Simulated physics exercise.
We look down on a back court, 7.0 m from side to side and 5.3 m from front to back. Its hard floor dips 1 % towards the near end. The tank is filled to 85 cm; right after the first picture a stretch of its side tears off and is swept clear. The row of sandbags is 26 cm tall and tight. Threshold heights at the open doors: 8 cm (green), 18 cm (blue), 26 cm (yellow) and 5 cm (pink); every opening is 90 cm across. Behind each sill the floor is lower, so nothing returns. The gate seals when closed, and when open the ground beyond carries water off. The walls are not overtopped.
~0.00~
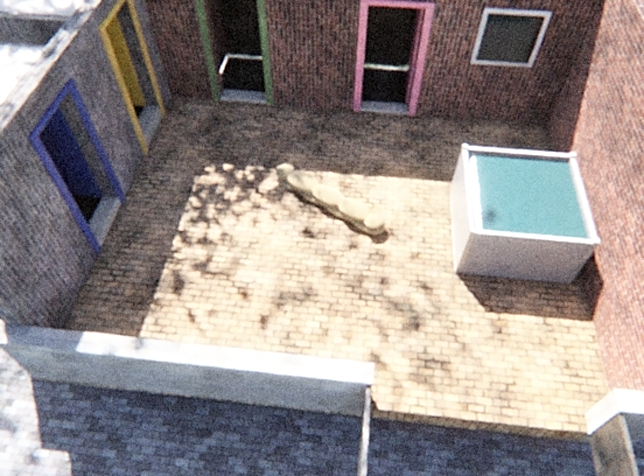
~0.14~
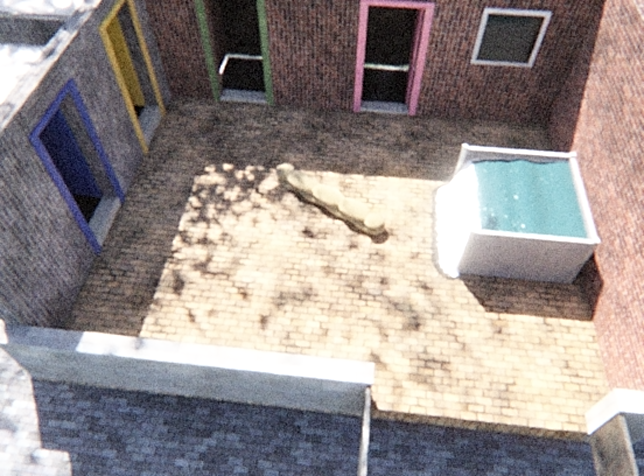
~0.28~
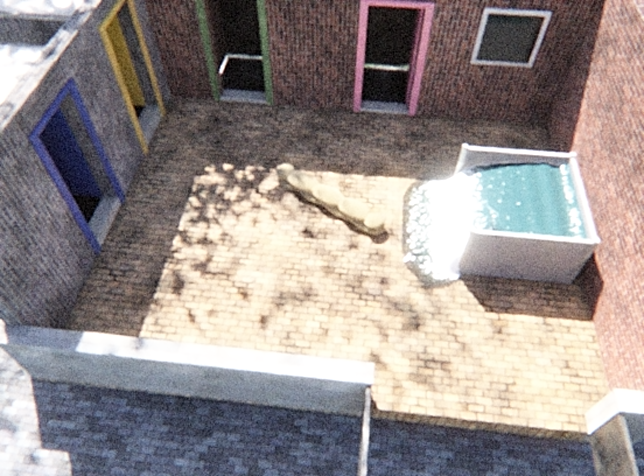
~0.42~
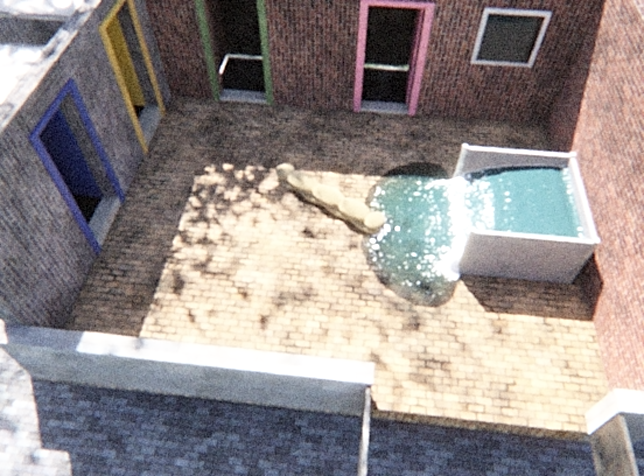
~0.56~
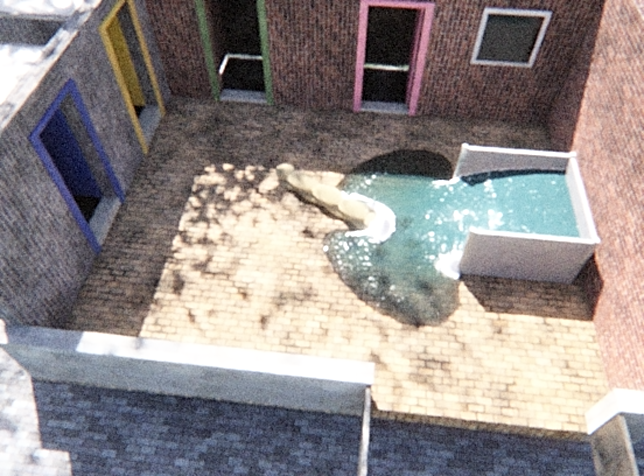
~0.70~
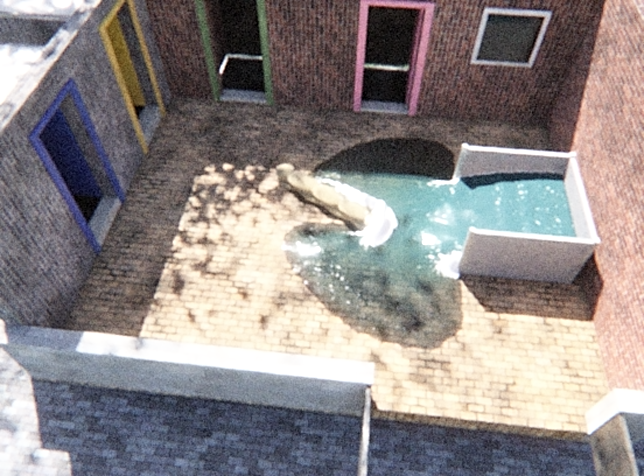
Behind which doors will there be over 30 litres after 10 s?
Within that time: At the green door it passes the limit; at the blue door it stays under the limit; at the yellow door it keeps below the limit; at the pink door it does not reach the limit.
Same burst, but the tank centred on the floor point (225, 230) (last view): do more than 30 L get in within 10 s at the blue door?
Against that limit: Blue over.
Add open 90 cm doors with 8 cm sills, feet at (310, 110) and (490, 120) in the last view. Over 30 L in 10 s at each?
In turn: Past it, under.
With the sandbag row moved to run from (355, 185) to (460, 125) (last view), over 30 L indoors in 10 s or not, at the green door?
Against that limit: Green below.
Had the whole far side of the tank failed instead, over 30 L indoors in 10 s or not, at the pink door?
Against that limit: Pink above.
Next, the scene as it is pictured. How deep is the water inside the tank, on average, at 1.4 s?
Some 29 cm.
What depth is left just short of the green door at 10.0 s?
Roughly 2.0 cm deep.
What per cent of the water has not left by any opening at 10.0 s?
About 84 per cent.
After 1.4 s water covers 50 % of the floor and is deepest (38 cm) near (382, 221); green door not reached, blue door not reached, yellow door not reached, pink door 4 cm at the sill, 0 L in.
After 2.2 s water covers 65 % of the floor and is deepest (40 cm) near (53, 353); green door 18 cm at the sill, 30 L in, blue door 5 cm at the sill, 0 L in, yellow door 6 cm at the sill, 0 L in, pink door 4 cm at the sill, 1 L in.
After 3.5 s water covers 60 % of the floor and is deepest (24 cm) near (162, 119); green door 10 cm at the sill, 61 L in, blue door 15 cm at the sill, 0 L in, yellow door 19 cm at the sill, 0 L in, pink door 6 cm at the sill, 2 L in.
After 6.0 s water covers 75 % of the floor and is deepest (18 cm) near (259, 376); green door 7 cm at the sill, 67 L in, blue door 14 cm at the sill, 9 L in, yellow door 8 cm at the sill, 0 L in, pink door 4 cm at the sill, 5 L in.
After 10.0 s water covers 95 % of the floor and is deepest (10 cm) near (613, 415); green door 2 cm at the sill, 68 L in, blue door 6 cm at the sill, 9 L in, yellow door 3 cm at the sill, 0 L in, pink door 3 cm at the sill, 5 L in.
